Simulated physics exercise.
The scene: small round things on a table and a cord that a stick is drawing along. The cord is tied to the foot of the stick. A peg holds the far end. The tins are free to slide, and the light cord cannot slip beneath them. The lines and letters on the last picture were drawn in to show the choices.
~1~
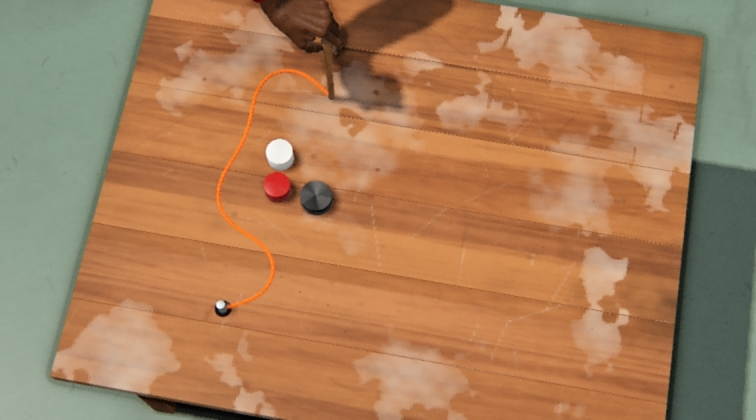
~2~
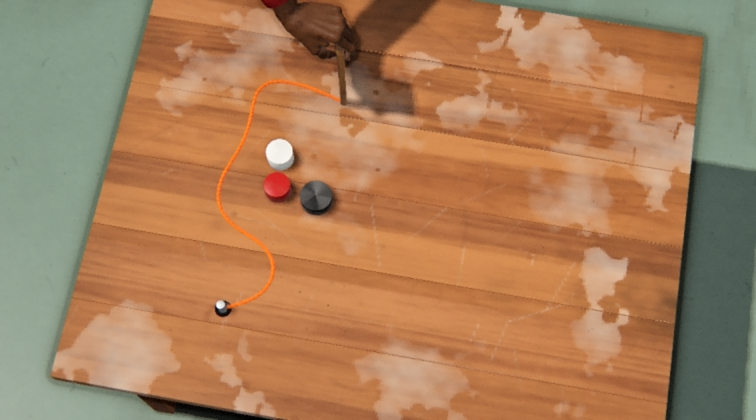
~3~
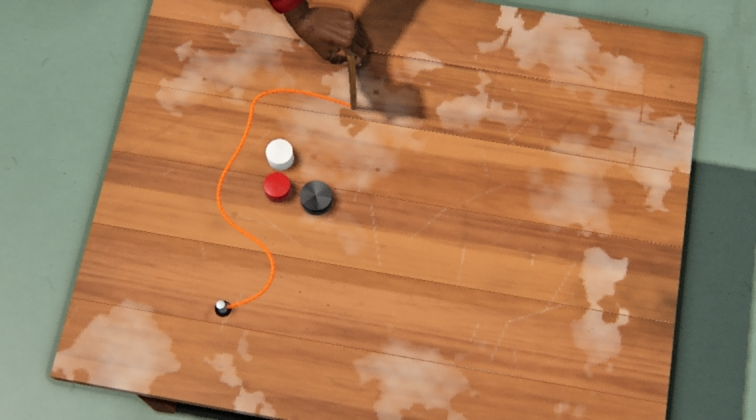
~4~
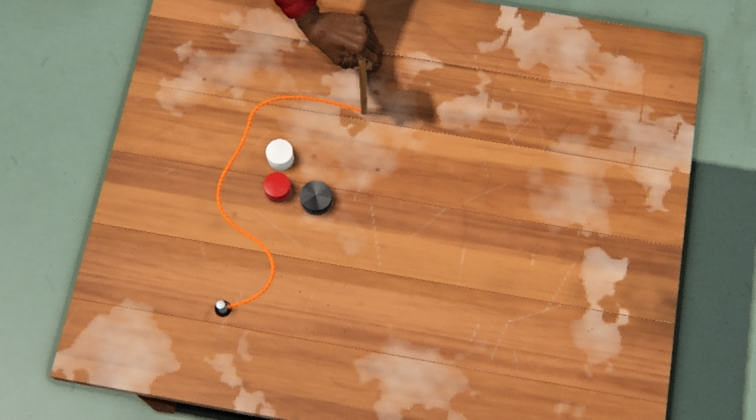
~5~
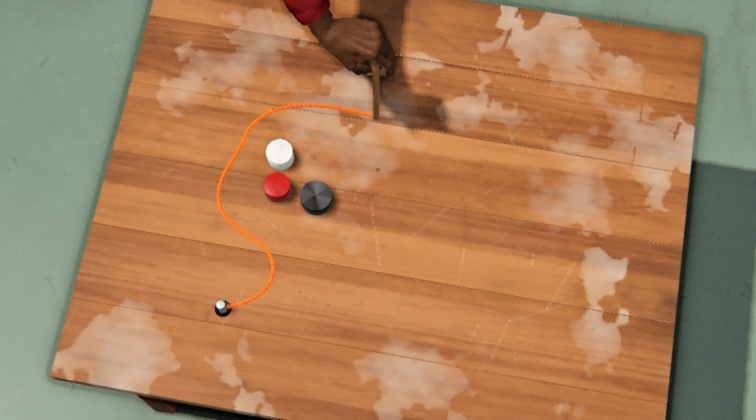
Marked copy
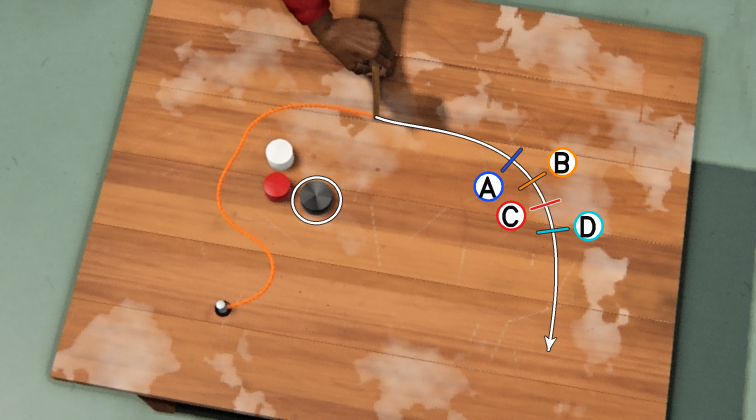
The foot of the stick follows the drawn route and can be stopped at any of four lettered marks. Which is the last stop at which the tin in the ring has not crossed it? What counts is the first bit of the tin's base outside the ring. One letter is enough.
At A, and not beyond.
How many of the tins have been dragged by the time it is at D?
By then, three.
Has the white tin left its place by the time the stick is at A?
Yes.
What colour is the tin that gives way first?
White.
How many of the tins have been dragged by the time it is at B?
By then, three.
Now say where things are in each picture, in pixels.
In the first frame, peg (222, 307); white tin (280, 155); red tin (278, 188).
In the second frame, red tin (278, 188); black tin (316, 198).
In the third frame, peg (222, 307); white tin (280, 155).
In the fourth frame, red tin (278, 188); black tin (316, 198).
In the fifth frame, peg (222, 307); white tin (280, 155); red tin (278, 188).
On the copy, A at (512, 160); B at (532, 181); C at (545, 205); D at (553, 231); the ring at (317, 200); the route from (376, 117) via (532, 181) to (549, 350).
On A. First, foot of the stick (425, 128); black tin (316, 198).
Then, foot of the stick (473, 140); black tin (316, 198).
Finally, foot of the stick (512, 160); white tin (302, 176); red tin (281, 192); black tin (318, 200); the black tin is still in its ring.
By contrast, B drags the ringed tin to (328, 213); C drags the ringed tin to (335, 222); D drags the ringed tin to (340, 230).
